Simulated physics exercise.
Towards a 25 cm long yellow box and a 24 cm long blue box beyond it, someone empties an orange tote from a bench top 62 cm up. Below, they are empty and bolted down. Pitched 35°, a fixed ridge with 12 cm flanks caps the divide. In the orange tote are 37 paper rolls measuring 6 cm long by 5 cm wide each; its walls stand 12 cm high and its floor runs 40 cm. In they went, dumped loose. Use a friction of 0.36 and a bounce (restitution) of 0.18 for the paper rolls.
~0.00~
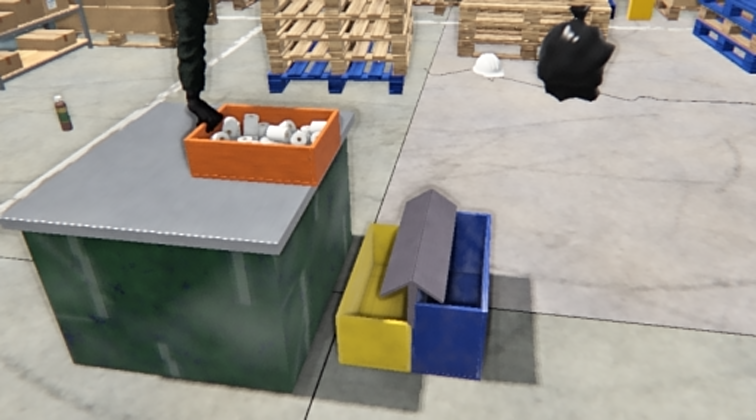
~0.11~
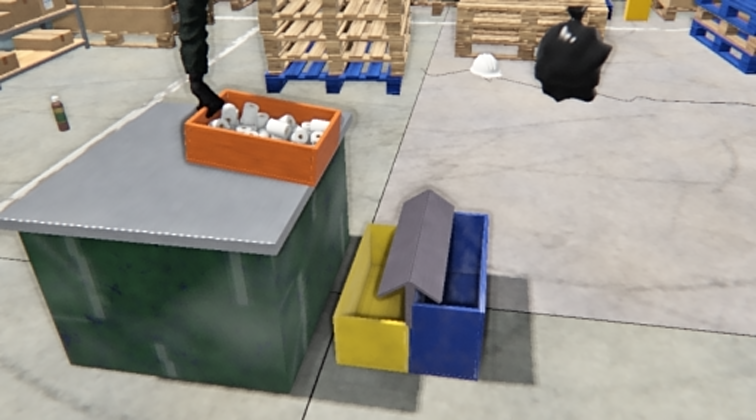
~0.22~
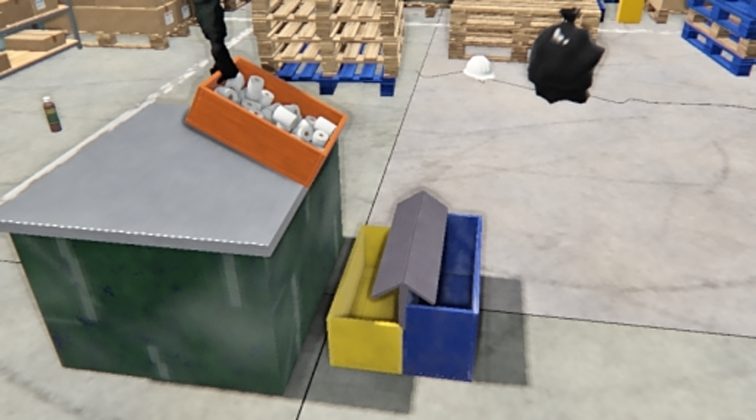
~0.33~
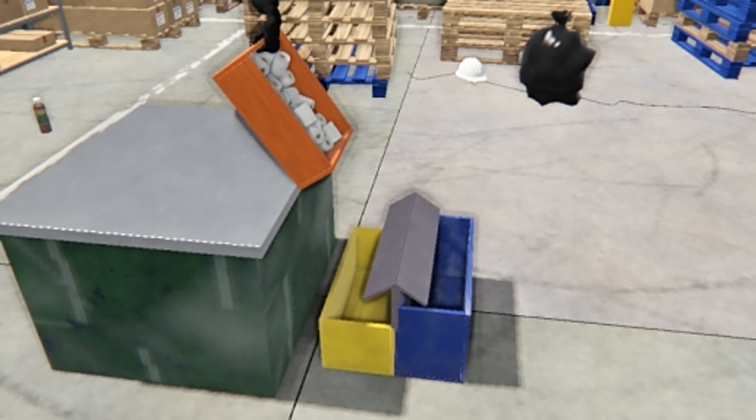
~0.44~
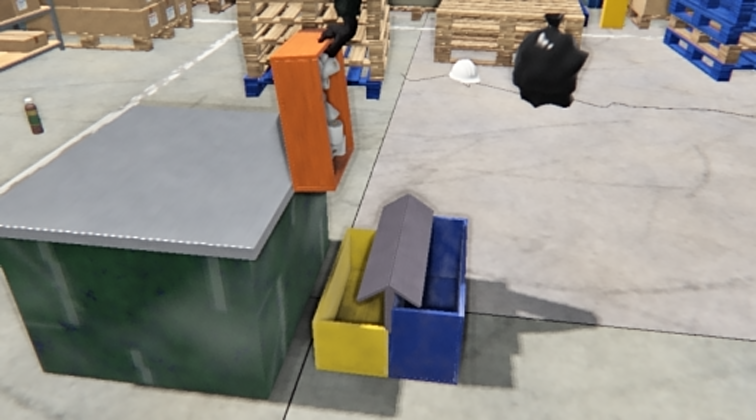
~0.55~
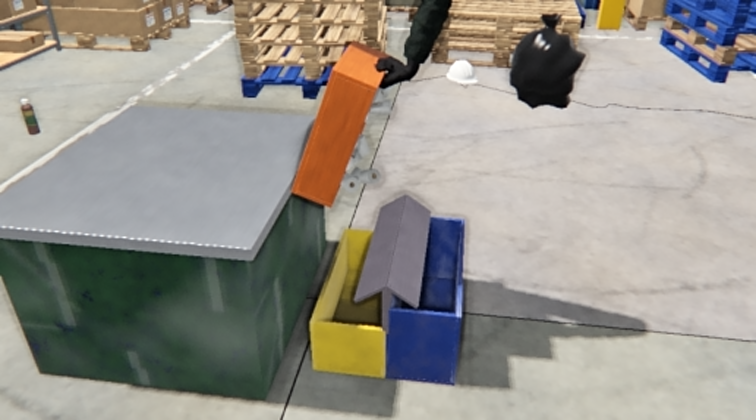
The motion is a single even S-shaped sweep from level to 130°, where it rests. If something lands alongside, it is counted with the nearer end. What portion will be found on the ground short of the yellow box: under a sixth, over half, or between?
I'd say under one sixth of the paper rolls wind up on the ground short of the yellow box.
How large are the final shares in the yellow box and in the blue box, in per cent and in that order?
35 and 20 %.
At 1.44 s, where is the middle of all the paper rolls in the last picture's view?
The middle lies close to (415, 315).
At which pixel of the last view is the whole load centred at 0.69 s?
At about (403, 193).
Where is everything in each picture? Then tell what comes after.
In the first picture (each is followed by its nearest rim corner in this view; the camera pans a little), orange tote, (310, 147); blue box, (483, 310); 0° from level; none out.
In the second picture, orange tote, (313, 147); 8° from level.
In the third picture, orange tote, (322, 153); 28° from level.
In the fourth picture, orange tote, (332, 166); 56° from level.
In the fifth picture, orange tote, (335, 186); 85° from level.
In the sixth picture, orange tote, (333, 204); blue box, (457, 315); 110° from level; 4 out, the lowest roll at (356, 178).
After 0.69 s, tilt 129°; 6 still in the orange tote and 31 in the air.
After 0.87 s, tilt 130°; 2 in the yellow box, 8 in the blue box, 7 on the ground beyond the blue box and 20 in the air.
After 1.12 s, tilt 130°; 12 in the yellow box, 8 in the blue box, 1 on the ground short of the yellow box, 14 on the ground beyond the blue box and 2 in the air.
Final count (at 1.44 s), 13 in the yellow box, 8 in the blue box, 2 on the ground short of the yellow box and 14 on the ground beyond the blue box. Asked share, 2 of 37, 5 per cent.
